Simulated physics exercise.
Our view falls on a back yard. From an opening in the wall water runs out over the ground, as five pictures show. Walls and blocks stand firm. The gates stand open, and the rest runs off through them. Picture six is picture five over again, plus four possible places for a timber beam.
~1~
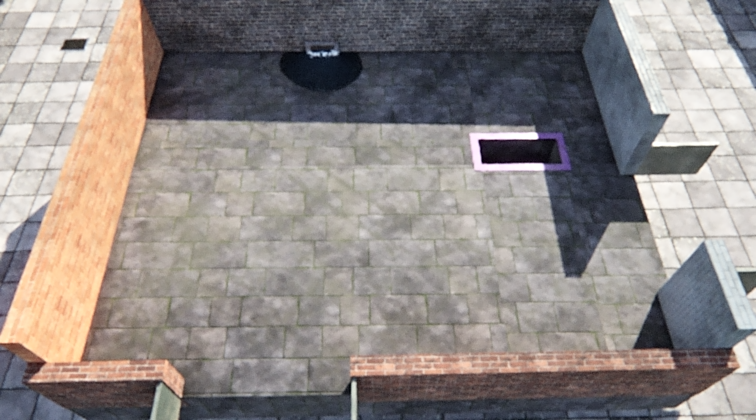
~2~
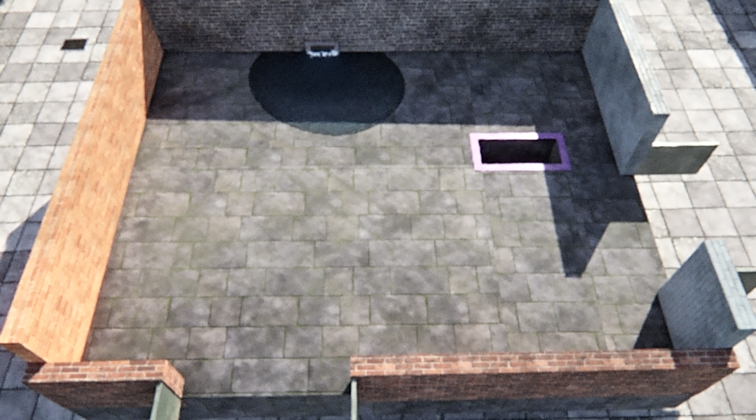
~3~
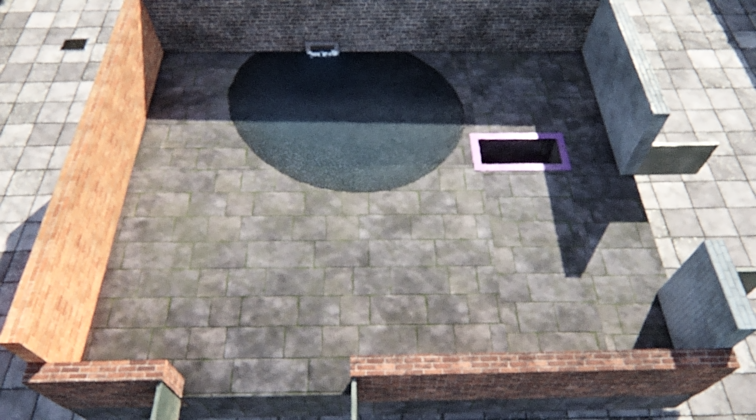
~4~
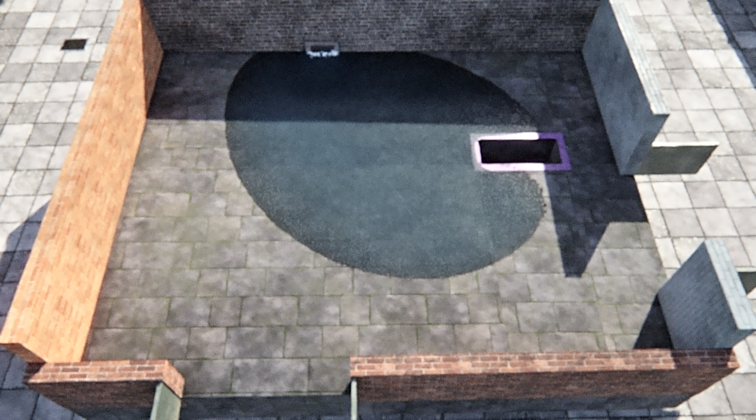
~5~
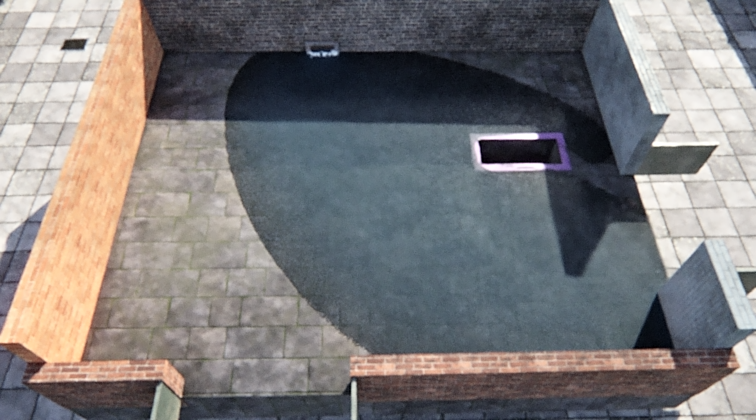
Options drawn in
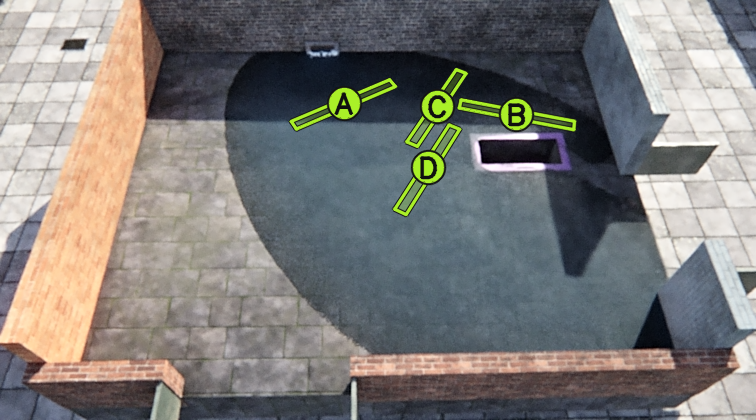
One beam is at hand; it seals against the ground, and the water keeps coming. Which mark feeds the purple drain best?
B beats the others.
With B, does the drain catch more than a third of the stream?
No, it does not.
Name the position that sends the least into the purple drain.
The answer is C.
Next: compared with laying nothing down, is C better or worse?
Worse.
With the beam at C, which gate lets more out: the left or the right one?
The right one.
On the marked copy, A from (293, 125) to (392, 83); B from (460, 103) to (574, 125); C from (412, 144) to (461, 71); D from (400, 211) to (454, 127).
Choosing A, about 12 % of the stream goes into the purple drain, about 88 % out by the gates.
Choosing B, about 19 % of the stream goes into the purple drain, about 81 % out by the gates.
Choosing C, next to none of the stream goes into the purple drain, about 99 % out by the gates.
Choosing D, about 13 % of the stream goes into the purple drain, about 86 % out by the gates.
